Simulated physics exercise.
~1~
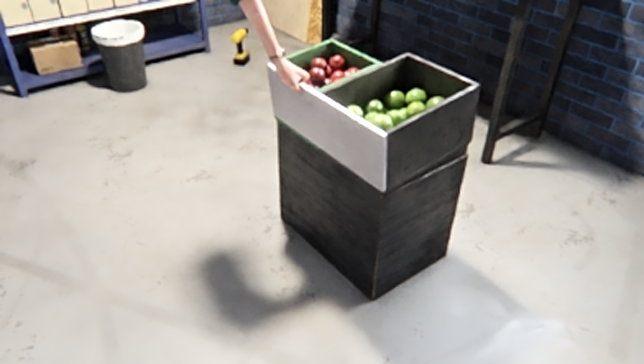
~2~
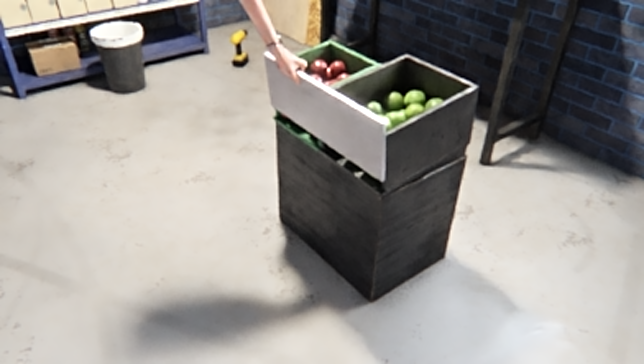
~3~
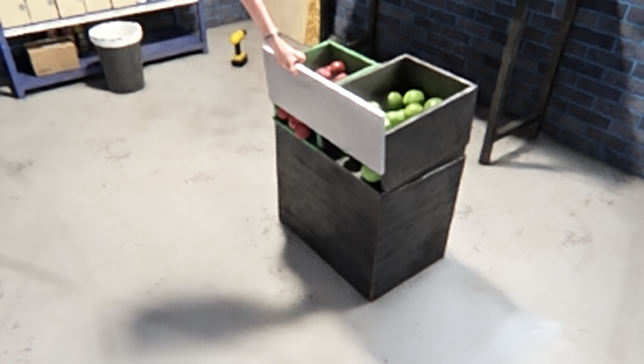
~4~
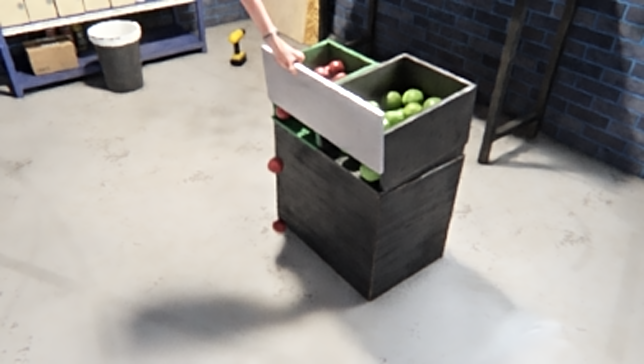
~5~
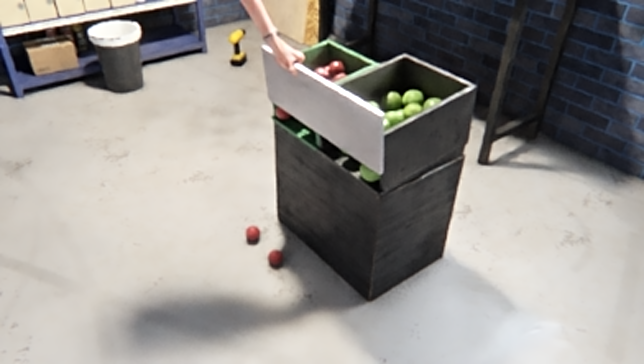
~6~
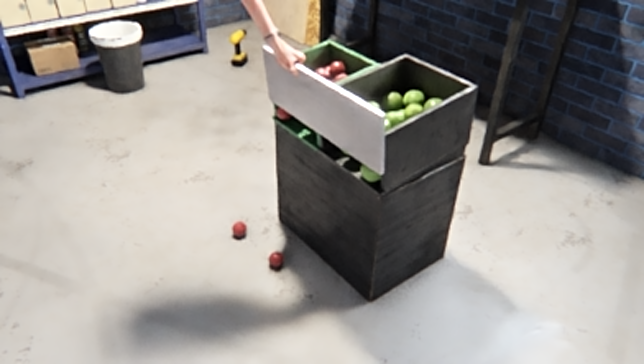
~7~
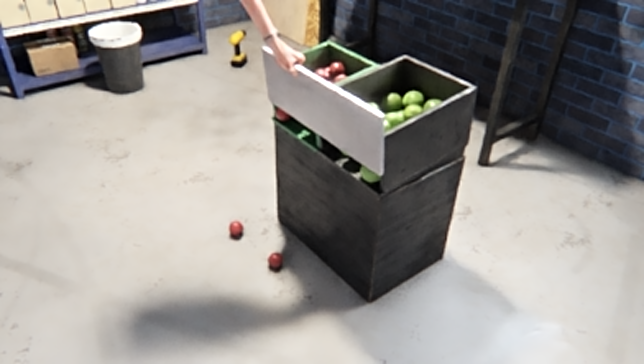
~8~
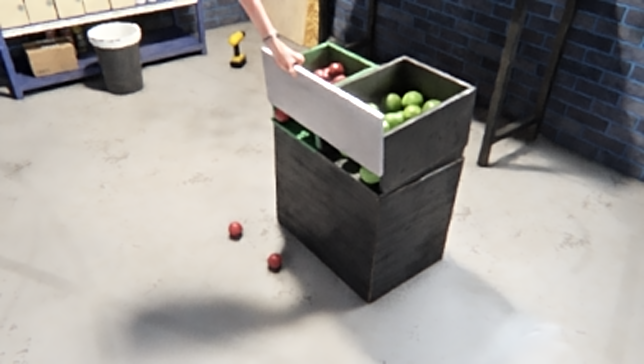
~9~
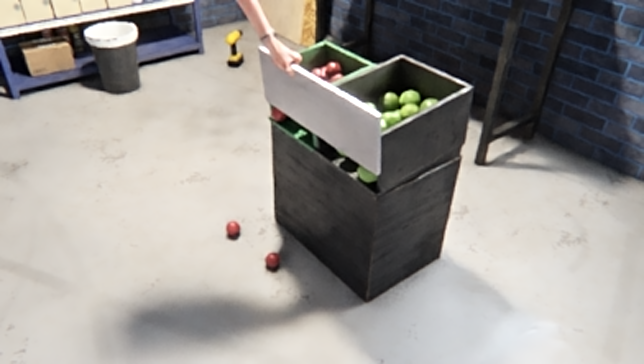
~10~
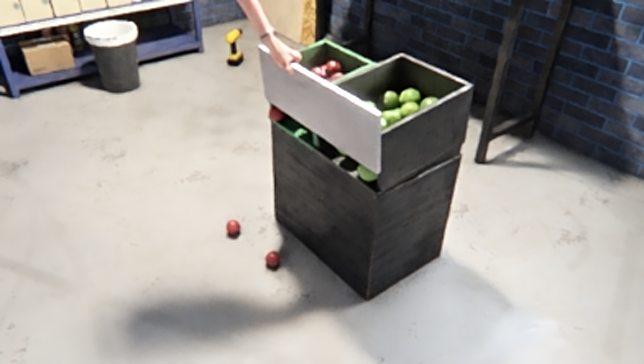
A pale gate on the front of a dark, two-part bin is raised a little by a hand reaching in from the top, in a workshop seen from above by a slightly swaying camera. Red apples lie in the green-edged compartment at the left and green apples in the black one at the right, with a blue brick wall, a waste bin and a yellow drill behind. As the gate rises, a gap opens beneath it. Two red apples slip out at the left, drop to the grey floor and roll slightly. They come to rest there, while the green apples stay inside and the hand still holds the gate.
